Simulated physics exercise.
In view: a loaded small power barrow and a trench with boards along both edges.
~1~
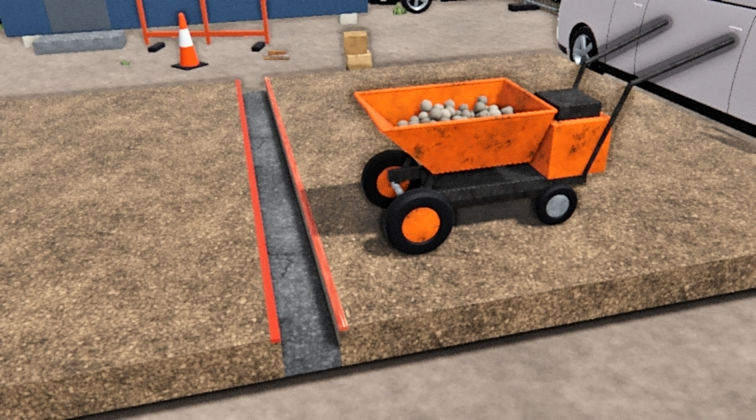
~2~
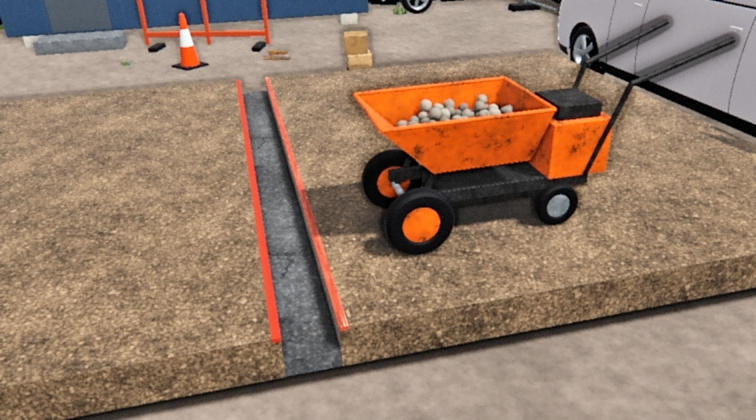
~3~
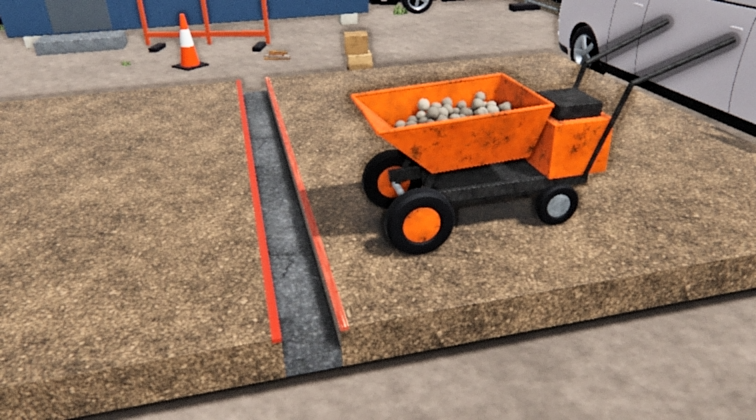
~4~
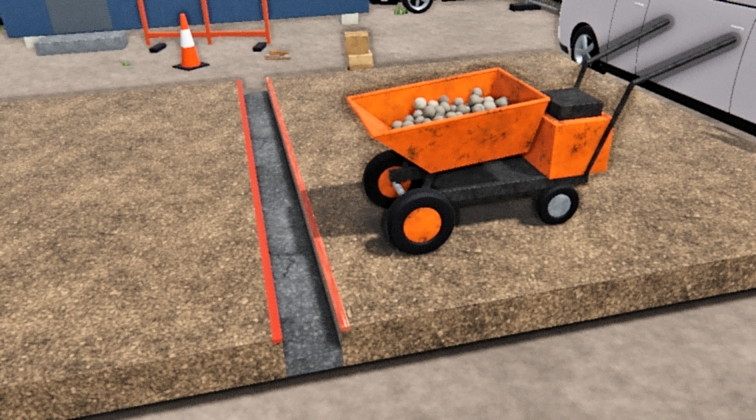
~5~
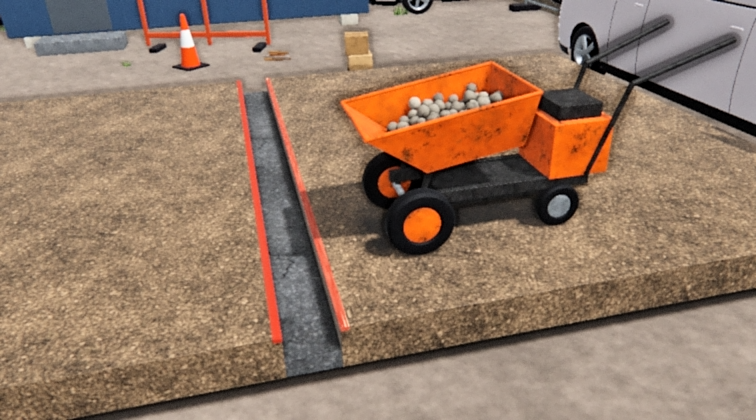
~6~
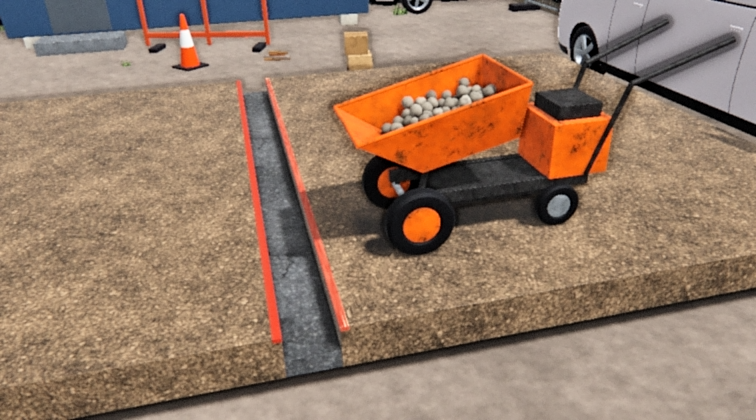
Orange power barrow loaded with river pebbles standing beside a board-edged trench, its skip slowly tilting a little towards the left.
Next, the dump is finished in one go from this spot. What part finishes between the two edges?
The trench takes more than half.
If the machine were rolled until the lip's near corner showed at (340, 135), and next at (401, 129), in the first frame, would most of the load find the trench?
At the first place the smaller part, at the second the larger part.
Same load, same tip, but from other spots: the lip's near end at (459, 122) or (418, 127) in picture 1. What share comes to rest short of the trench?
The first gives 50 %, the second 10 %.
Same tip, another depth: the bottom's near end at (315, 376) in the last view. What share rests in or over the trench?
Some 70 per cent.
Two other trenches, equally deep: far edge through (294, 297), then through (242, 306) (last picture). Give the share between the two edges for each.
Roughly 30 per cent, and 100 per cent.
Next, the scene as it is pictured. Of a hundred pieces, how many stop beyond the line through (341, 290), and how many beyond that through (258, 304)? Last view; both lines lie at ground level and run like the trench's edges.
In turn 100 and 30 in a hundred.
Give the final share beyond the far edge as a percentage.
Close to 35 per cent.
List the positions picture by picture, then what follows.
Lip of the skip near (382, 131), level; top of the load near (464, 122), river pebbles; first edge of the trench near (332, 290); far edge near (270, 300), the trench under half as wide as the skip, and about half as deep as wide, in the first frame.
Lip of the skip near (382, 131), level; top of the load near (464, 121), in the second frame.
Lip of the skip near (378, 133), tipped barely; top of the load near (482, 115), in the third frame.
Lip of the skip near (373, 136), tipped barely; top of the load near (479, 111), in the fourth frame.
Lip of the skip near (366, 141), tipped a little; top of the load near (483, 103), in the fifth frame.
Lip of the skip near (358, 146), tipped a little; top of the load near (486, 105); first edge of the trench near (333, 291); far edge near (271, 301), in the sixth frame.
Shortly afterwards, skip tipped well over; the whole lot in the skip.
Next, skip tipped steeply; near two thirds in the skip; near a quarter in or heaped over the trench; only a few beyond it; only a few falling.
Some moments later, skip tipped right over; near two thirds in or heaped over the trench; near a third beyond it.
In the end, skip tipped right over; near two thirds in or heaped over the trench; near a third beyond it.
